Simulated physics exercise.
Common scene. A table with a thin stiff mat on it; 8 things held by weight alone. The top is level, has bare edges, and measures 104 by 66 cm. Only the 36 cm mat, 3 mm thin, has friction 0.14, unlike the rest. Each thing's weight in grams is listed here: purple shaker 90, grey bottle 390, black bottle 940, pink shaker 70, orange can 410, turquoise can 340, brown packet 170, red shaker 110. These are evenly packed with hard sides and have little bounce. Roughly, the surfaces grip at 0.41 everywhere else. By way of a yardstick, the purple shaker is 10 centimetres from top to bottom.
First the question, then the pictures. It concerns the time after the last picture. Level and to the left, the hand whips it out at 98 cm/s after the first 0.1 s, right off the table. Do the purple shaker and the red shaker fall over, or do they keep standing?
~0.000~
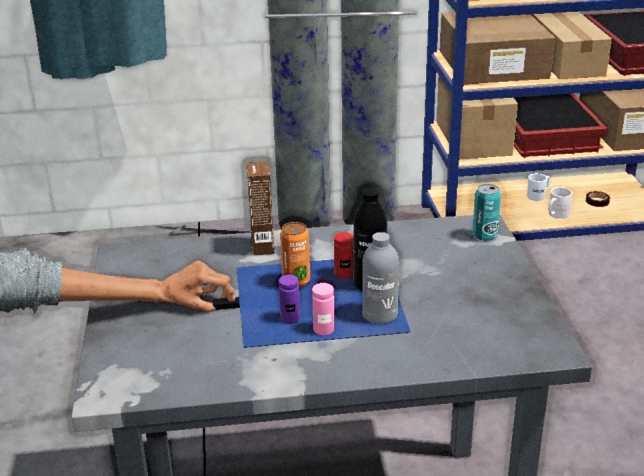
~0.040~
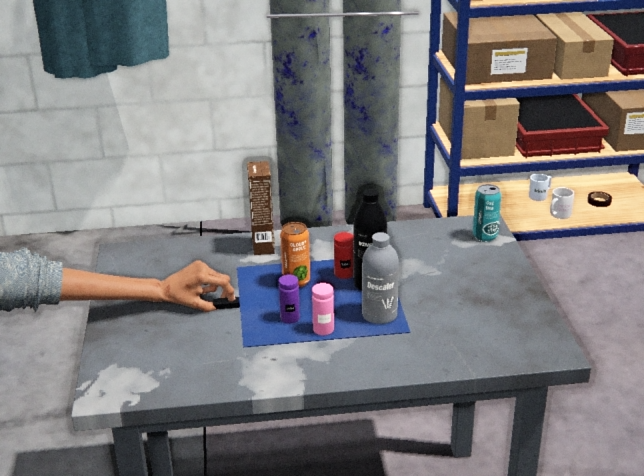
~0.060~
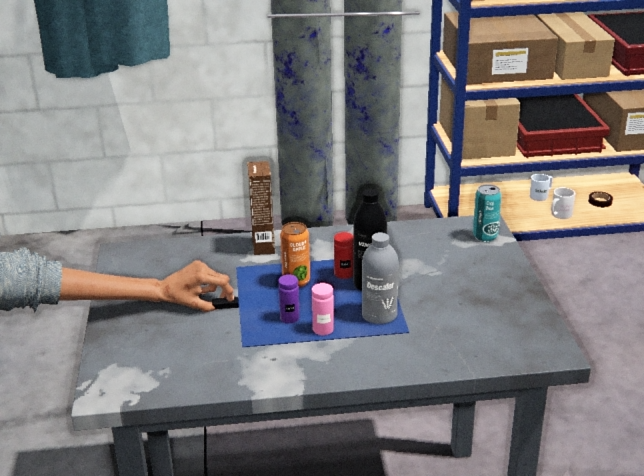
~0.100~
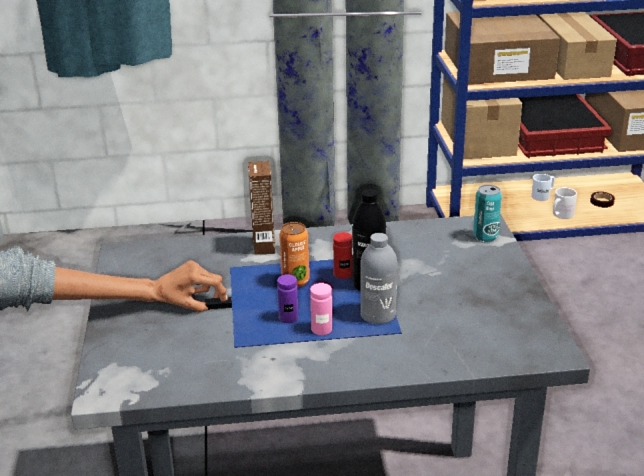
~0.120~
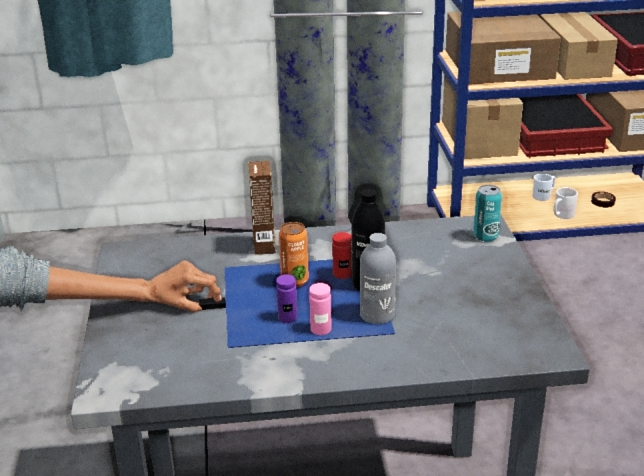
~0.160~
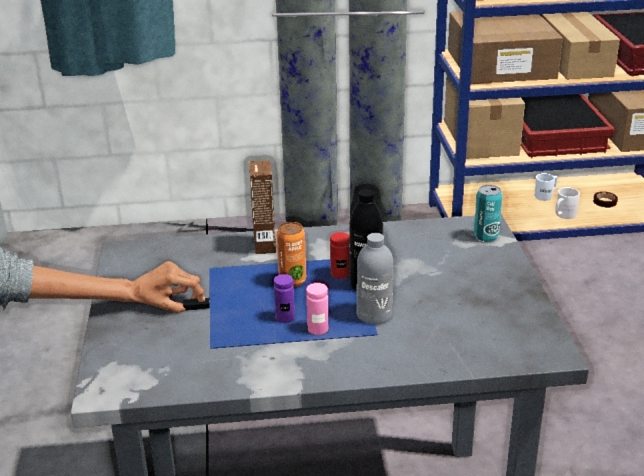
At the end, purple shaker: Goes over; red shaker: Stays up.
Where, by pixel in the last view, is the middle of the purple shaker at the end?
Around pixel (164, 320).
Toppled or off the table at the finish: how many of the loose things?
I make it 2.
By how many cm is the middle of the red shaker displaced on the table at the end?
It ends about 4 centimetres from where it started.
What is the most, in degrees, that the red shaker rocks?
Maximum lean: 6°.
By 0.36 s, 26 cm of pull; red shaker tilted 5° near (326, 257); purple shaker 7 cm from its spot near (256, 301); pink shaker 7 cm from its spot.
By 0.66 s, 56 cm of pull; purple shaker tilted 25° near (187, 306); red shaker 4 cm from its spot near (329, 257); pink shaker tilted 32°.
When it is over (2.2 s), lying over on the table, purple shaker and pink shaker; not toppled but over 6 cm from the start, orange can; the other 5 within 6 cm of the start. End places, in pixels of the last picture, purple shaker near (164, 320), red shaker near (329, 257).
